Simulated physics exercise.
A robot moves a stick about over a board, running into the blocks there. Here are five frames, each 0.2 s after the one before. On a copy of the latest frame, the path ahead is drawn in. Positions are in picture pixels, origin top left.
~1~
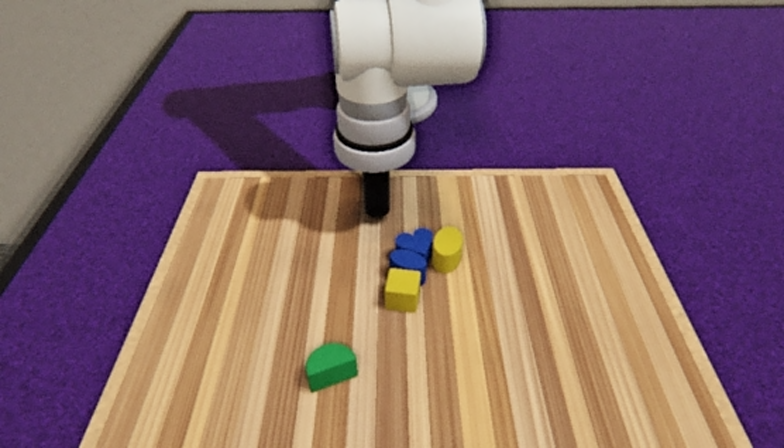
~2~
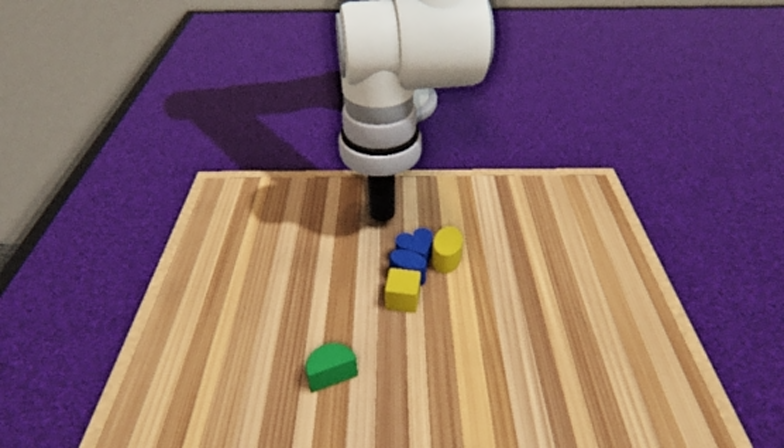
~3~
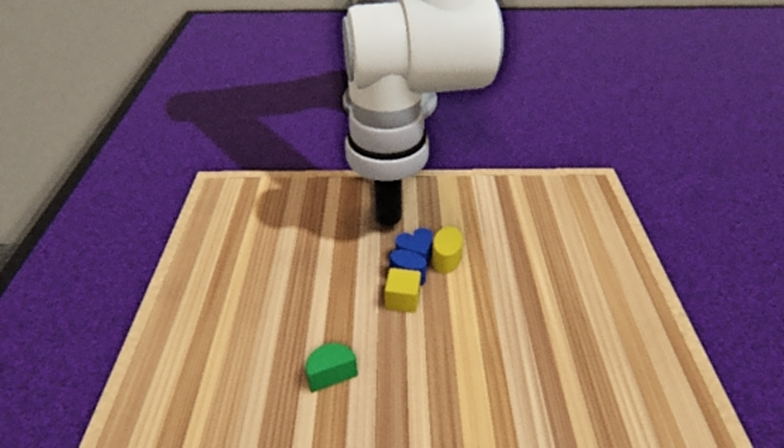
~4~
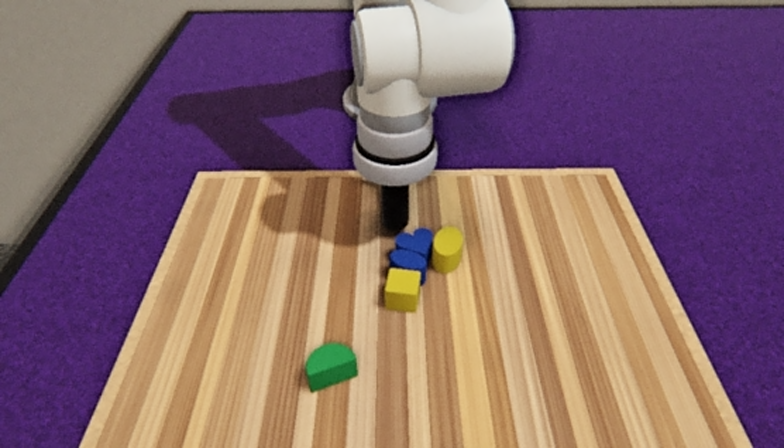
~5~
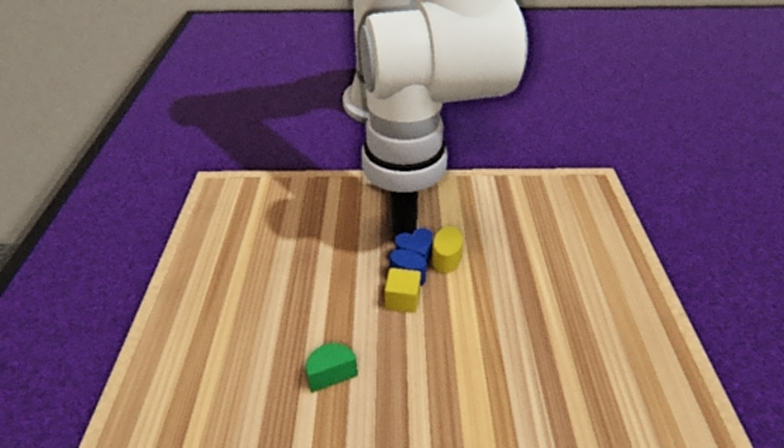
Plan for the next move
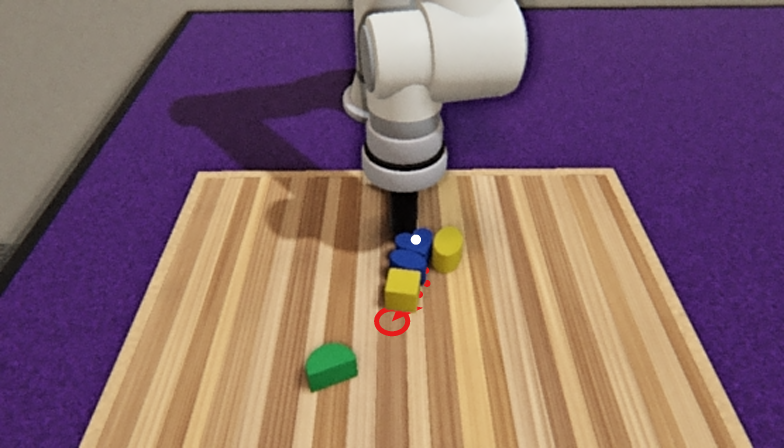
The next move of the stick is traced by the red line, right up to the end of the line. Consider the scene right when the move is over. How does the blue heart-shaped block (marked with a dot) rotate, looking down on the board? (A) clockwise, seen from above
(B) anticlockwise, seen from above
The answer is B.
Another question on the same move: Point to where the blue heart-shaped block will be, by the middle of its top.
It should be at (444, 291) by then.
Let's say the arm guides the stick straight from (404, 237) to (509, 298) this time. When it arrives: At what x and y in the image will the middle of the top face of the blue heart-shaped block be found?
If I read the scene right, the answer is (440, 263).
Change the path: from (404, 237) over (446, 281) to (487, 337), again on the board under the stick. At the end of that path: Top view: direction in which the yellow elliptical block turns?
Seen from overhead, it turns anticlockwise.
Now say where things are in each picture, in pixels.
In the first picture, stick's lower end (377, 210); yellow square (403, 280); blue elliptical block (408, 258); blue heart-shaped block (416, 240); yellow elliptical block (448, 240).
In the second picture, stick (382, 213); blocks still.
In the third picture, stick (388, 217); blocks still.
In the fourth picture, stick (396, 222); blocks still.
In the fifth picture, stick (404, 228); yellow square (403, 280); blue elliptical block (408, 258); blue heart-shaped block (416, 240); yellow elliptical block (448, 240).
Drawn move, from (404, 237) by way of (421, 263) and (421, 293) to (392, 321); the dot is on the blue heart-shaped block.
The first path, step by step. One third of the way, stick (422, 255); yellow square (397, 299), turned 35° clockwise; blue elliptical block (416, 281), turned 25° clockwise; blue heart-shaped block (432, 263); yellow elliptical block (458, 244), turned 30° anticlockwise.
Two thirds of the way, stick (421, 285); yellow square (389, 311), turned 70° clockwise; blue elliptical block (421, 314), turned 55° clockwise; blue heart-shaped block (444, 290), turned 25° anticlockwise; yellow elliptical block (458, 244), turned 30° anticlockwise.
At the end, stick (392, 312); yellow square (372, 330), turned 70° clockwise; blue elliptical block (422, 317), turned 60° clockwise; blue heart-shaped block (444, 291), turned 30° anticlockwise; yellow elliptical block (458, 244), turned 30° anticlockwise.
